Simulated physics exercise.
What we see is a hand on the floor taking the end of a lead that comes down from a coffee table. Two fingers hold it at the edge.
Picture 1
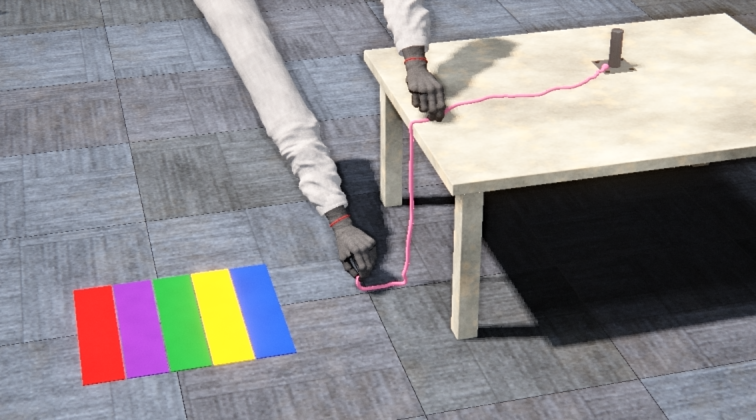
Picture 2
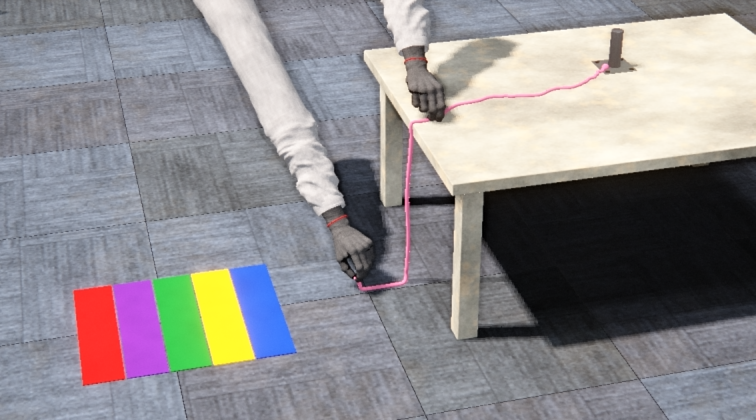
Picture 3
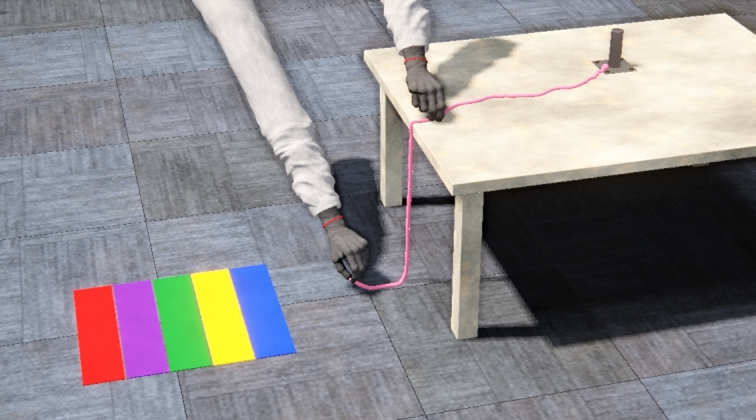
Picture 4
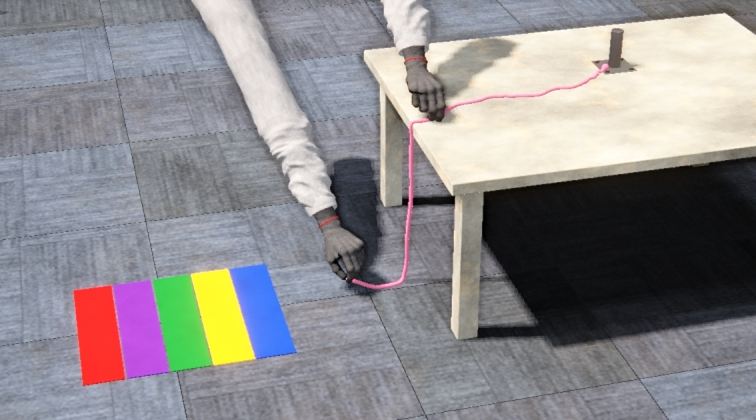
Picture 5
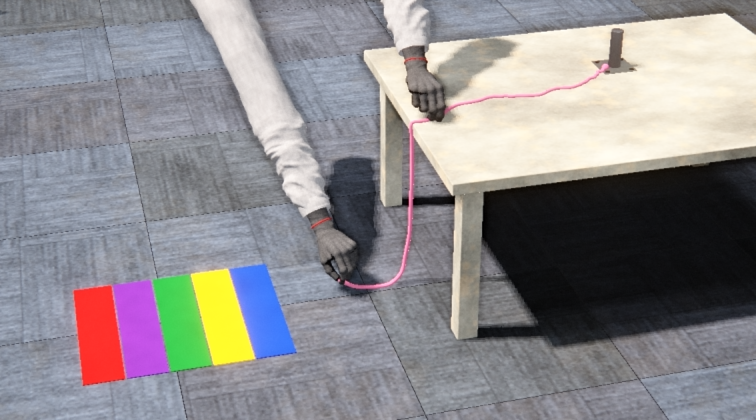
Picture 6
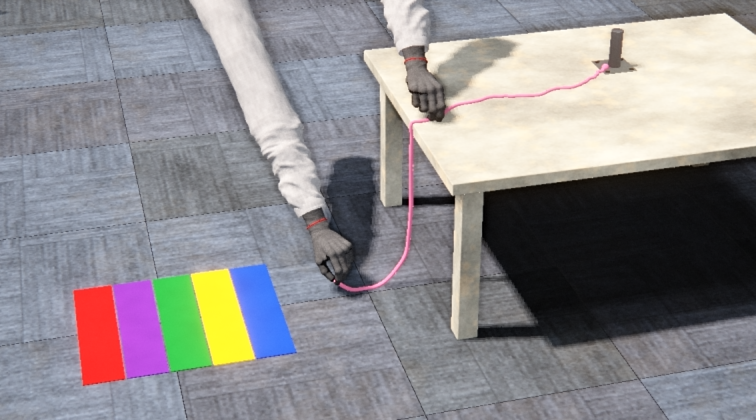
To begin with, one gloved hand pins a pink cord at the table's edge while another holds its lower end near the floor, right of a striped multicoloured mat. The lower hand then moves slightly left, drawing the cord's end toward the blue stripe, and the hanging cord's sharp bend becomes a rounder curve.
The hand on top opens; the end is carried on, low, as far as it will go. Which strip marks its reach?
The yellow one.
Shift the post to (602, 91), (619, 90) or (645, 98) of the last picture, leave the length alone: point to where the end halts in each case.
Near (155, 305), (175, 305) and (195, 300).
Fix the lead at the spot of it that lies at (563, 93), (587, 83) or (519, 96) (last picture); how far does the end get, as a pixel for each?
In that order: (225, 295), (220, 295) and (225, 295).
Soon after, end near (282, 288); short of the strips.
After that, end near (238, 294); over yellow.
At the stop, end near (212, 298); over yellow. It halts on the yellow strip.
